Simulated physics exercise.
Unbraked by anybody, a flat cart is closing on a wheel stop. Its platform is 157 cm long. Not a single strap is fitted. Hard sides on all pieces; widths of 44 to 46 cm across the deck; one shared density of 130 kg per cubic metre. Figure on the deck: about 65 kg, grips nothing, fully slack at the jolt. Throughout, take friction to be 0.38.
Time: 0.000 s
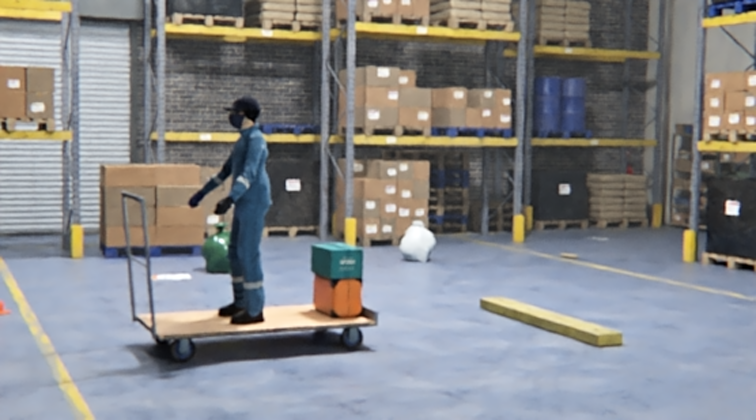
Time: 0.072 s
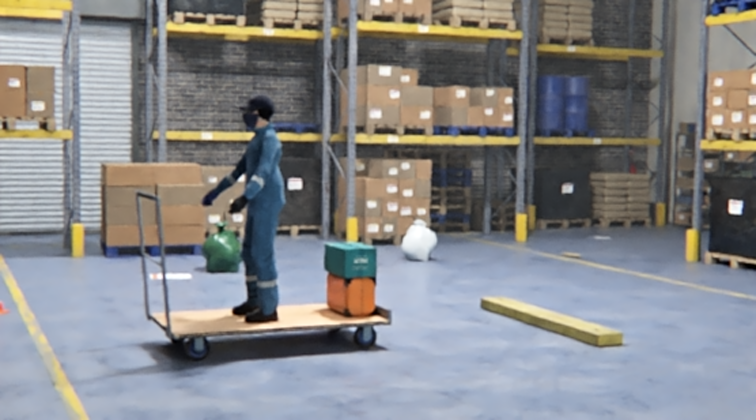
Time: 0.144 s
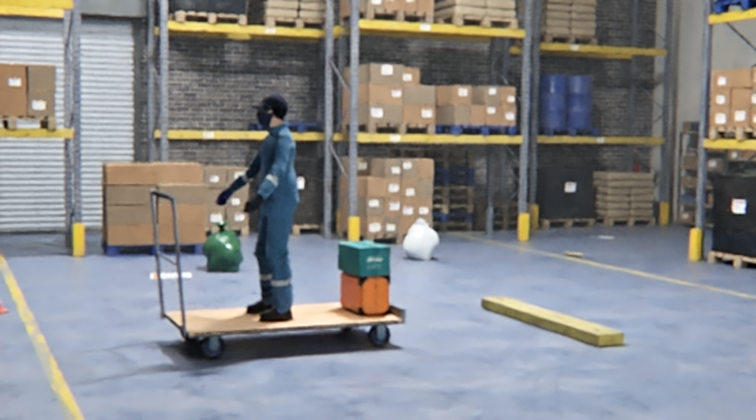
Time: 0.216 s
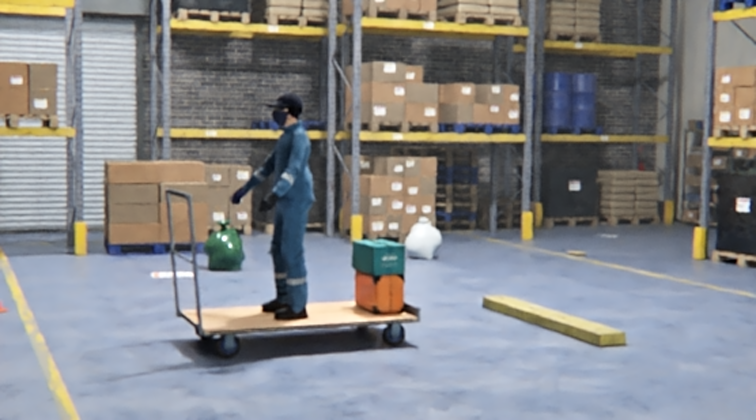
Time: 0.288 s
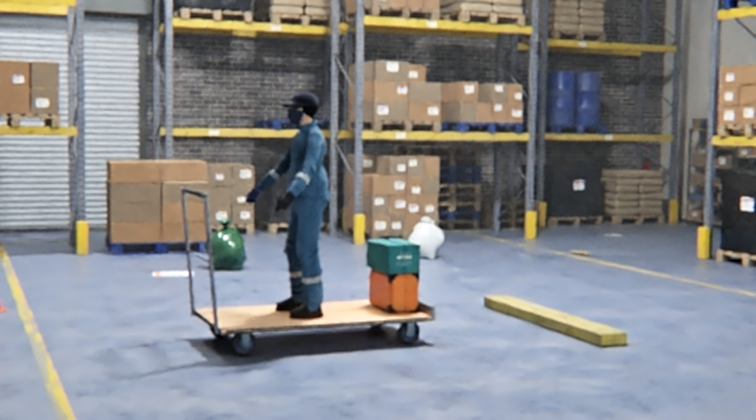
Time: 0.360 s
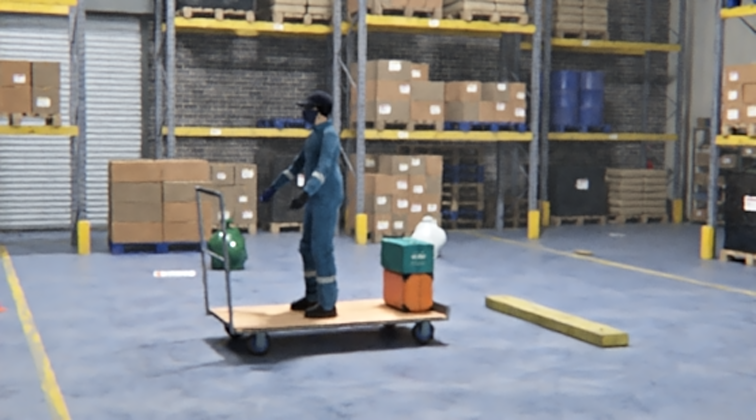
A figure in blue-green coveralls, dark cap and face covering stands on a flat wooden-decked cart in a warehouse, seen from the side at a slight distance. Behind a teal box stacked on an orange one at the deck's right end, a yellow beam lies on the grey floor before racks of brown cartons. The cart rolls steadily rightward, carrying figure and boxes, nobody pushing.
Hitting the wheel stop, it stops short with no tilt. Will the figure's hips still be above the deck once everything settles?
No, it quits the deck.
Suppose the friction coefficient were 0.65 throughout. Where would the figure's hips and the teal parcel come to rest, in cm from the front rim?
The hips would end 50 cm past the front rim, and the teal item 160 cm past it.
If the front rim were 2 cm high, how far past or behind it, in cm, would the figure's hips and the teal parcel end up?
Hips 20 past, teal 90 past.
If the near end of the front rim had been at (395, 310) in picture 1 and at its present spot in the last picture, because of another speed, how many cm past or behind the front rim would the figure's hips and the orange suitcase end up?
In that run, the hips end up 20 cm back from the front rim and orange ends up 20 cm back.
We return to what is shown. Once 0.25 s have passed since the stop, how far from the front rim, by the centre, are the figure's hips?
Behind the rim by about 40 cm.
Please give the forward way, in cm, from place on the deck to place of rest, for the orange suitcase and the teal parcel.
Forward shift in cm: Orange 40, teal 220.
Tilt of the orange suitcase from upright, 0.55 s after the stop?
I'd put the tilt at close to 0°.
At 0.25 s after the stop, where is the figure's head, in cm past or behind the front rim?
50 cm behind it.
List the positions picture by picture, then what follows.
In the first frame, hips (250, 200), teal parcel (337, 261), rim corner (376, 321); 0 cm covered, 167 to go.
In the second frame, hips (264, 199), teal parcel (350, 260), rim corner (390, 320); 12 cm covered, 155 to go.
In the third frame, hips (278, 198), teal parcel (364, 259), rim corner (404, 319); 24 cm covered, 143 to go.
In the fourth frame, hips (293, 196), teal parcel (378, 257), rim corner (419, 317); 36 cm covered, 131 to go.
In the fifth frame, hips (308, 195), teal parcel (393, 256), rim corner (434, 316); 48 cm covered, 119 to go.
In the sixth frame, hips (323, 195), teal parcel (407, 255), rim corner (448, 315); 60 cm covered, 108 to go. Speed about 1.7 m/s.
After 1.01 s the deck stops.
After 1.56 s the figure's hips are 8 cm past the rim, near (556, 254) in the last picture's view.
After 2.01 s the figure's hips are 23 cm past the rim, near (571, 294) in the last picture's view.
Final state at 4.8 s, past the rim, orange suitcase, teal parcel and the figure's hips; nothing is left behind it.
